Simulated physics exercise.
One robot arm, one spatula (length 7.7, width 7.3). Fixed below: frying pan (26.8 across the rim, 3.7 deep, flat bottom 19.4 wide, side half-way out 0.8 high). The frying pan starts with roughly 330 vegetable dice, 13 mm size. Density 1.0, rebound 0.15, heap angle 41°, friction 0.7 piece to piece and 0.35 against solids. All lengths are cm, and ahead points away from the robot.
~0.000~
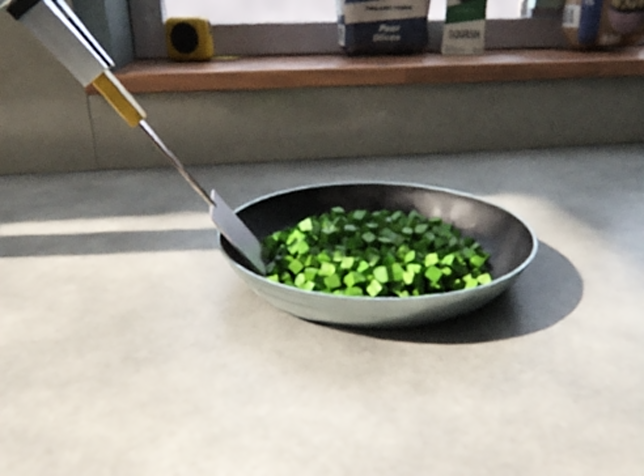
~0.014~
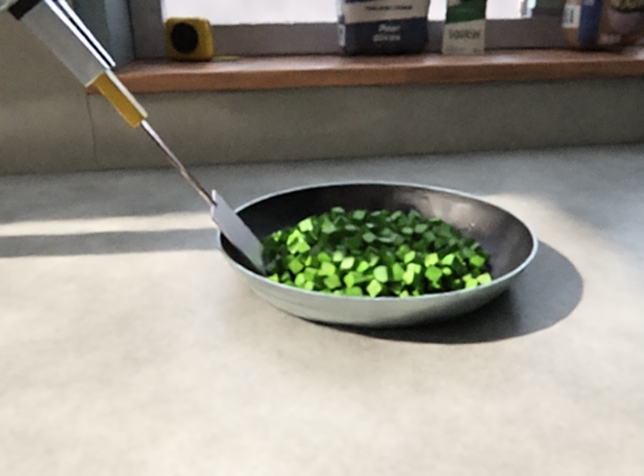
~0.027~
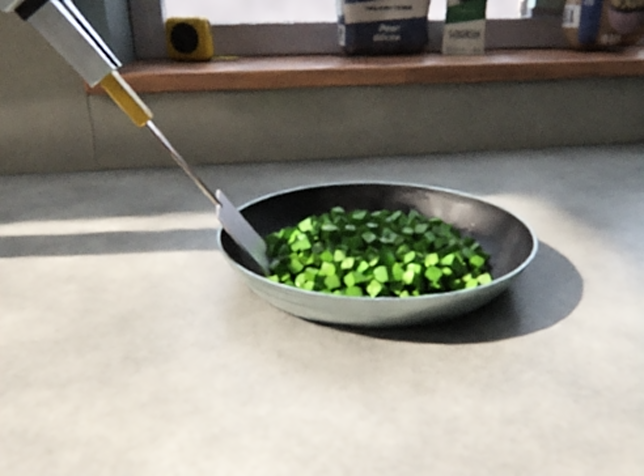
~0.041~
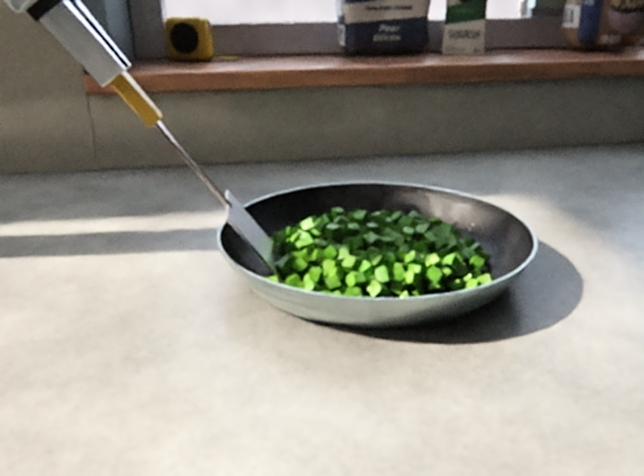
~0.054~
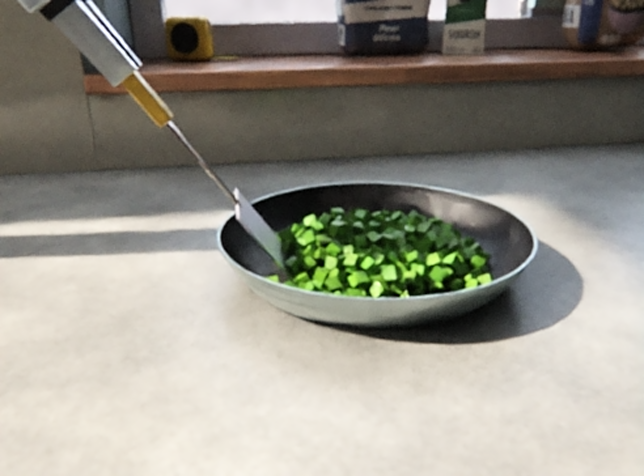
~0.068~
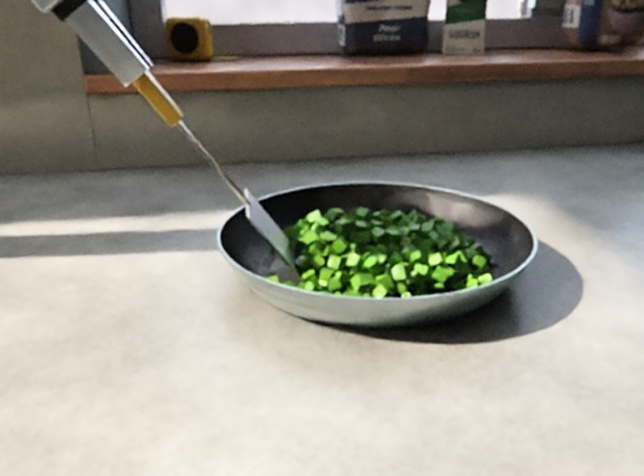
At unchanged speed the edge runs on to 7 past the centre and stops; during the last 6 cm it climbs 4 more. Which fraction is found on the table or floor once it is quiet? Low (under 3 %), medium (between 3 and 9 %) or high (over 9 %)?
A medium share, between 3 and 9 %, ends on the table or floor.
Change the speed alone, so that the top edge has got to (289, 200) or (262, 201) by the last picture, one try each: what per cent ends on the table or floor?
Some 25 and 15 per cent.
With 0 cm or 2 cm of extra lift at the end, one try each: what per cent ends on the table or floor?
About 5 and 10 per cent.
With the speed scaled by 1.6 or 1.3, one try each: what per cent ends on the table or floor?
Some 20 and 15 per cent.
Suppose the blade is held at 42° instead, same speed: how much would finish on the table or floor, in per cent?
In that case some 5 per cent.
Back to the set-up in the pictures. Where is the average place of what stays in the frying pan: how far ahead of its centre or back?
Roughly 4.5 cm ahead.
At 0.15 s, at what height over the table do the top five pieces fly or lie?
Roughly 4 cm.
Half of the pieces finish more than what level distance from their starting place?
Some 4 cm.
By 0.15 s, sloping 55°, highest piece 5 above the table; 328 in the frying pan.
By 0.23 s, sloping 55°, highest piece 6 above the table; 328 in the frying pan.
By 0.47 s, sloping 55°, highest piece 6 above the table; 312 in the frying pan, 13 on the table or floor, 3 on the blade or in flight.
By 1.52 s, sloping 55°, highest piece 6 above the table; 311 in the frying pan, 17 on the table or floor.
Final count, 311 in the frying pan, 17 on the table or floor. That is 5 % on the table or floor.
